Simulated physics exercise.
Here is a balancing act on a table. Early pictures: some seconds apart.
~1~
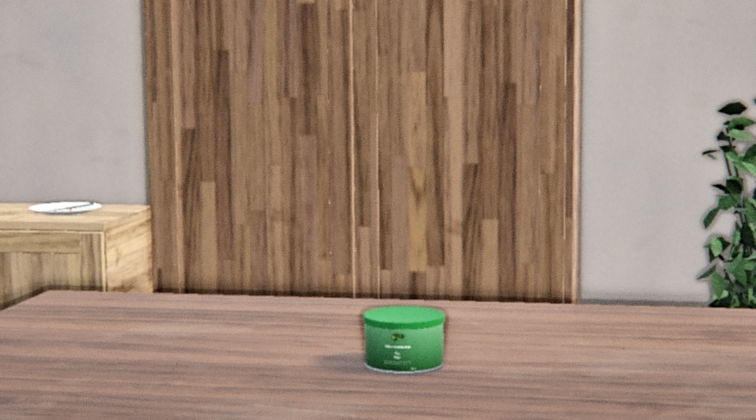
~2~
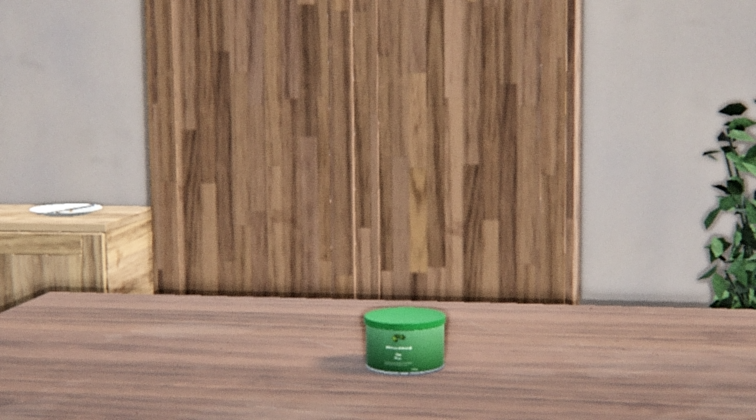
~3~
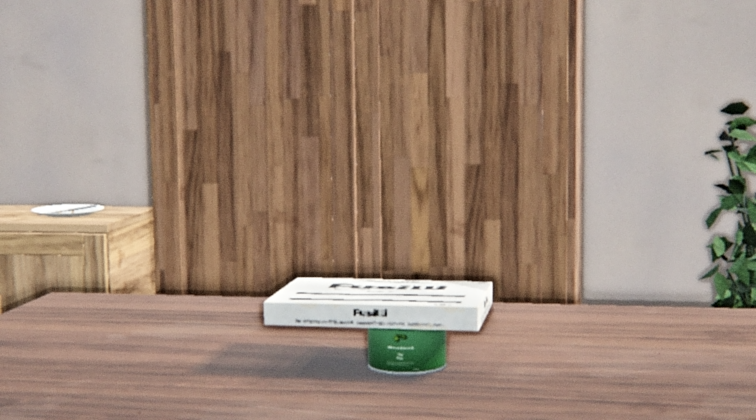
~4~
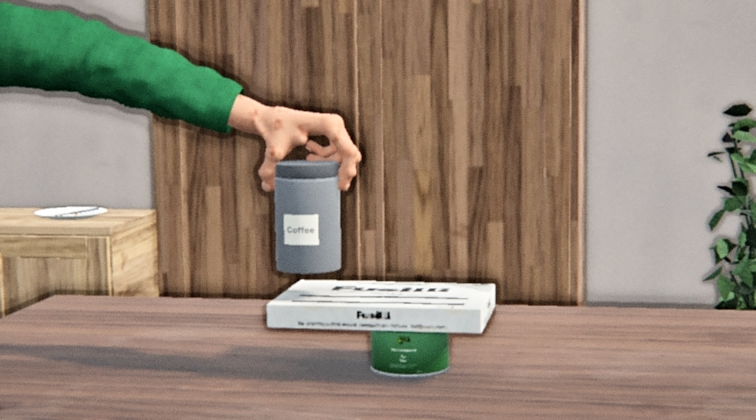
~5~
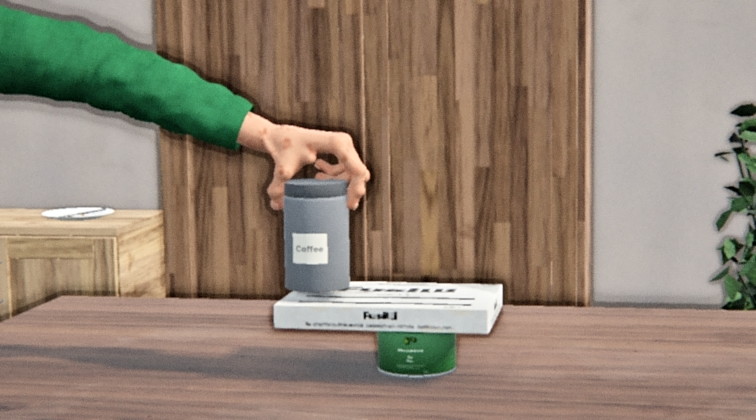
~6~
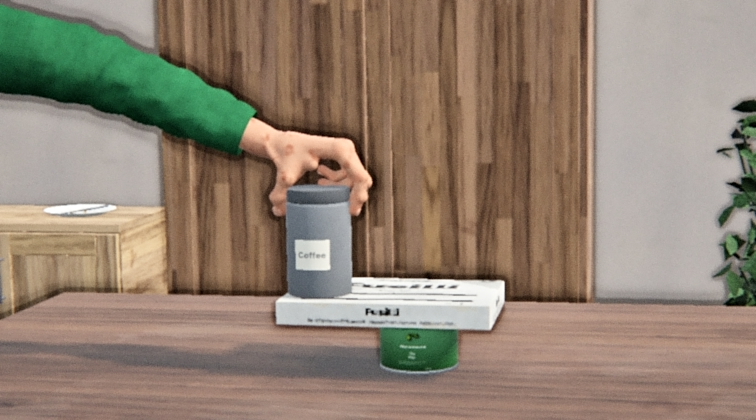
A white box labeled Fusilli appeared on top of a green tub on a wooden table, then a hand in a green sleeve lowered a grey coffee jar onto the left part of the box.
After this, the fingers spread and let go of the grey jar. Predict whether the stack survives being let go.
Prediction: It falls over.
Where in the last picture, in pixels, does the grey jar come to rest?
I'd say around (240, 334) in the last view.
Then, 0.30 s past the last view, grey jar now fallen; white packet rocked 35° from its first pose; green tub displaced a little.
Then, 0.40 s past the last view, white packet rocked 30° from its first pose; green tub displaced a little.
Finally, fallen, grey jar; left askew, white packet; green tub still in place. Final places as the last picture's camera would see them, grey jar near (240, 334). The stack gives way.
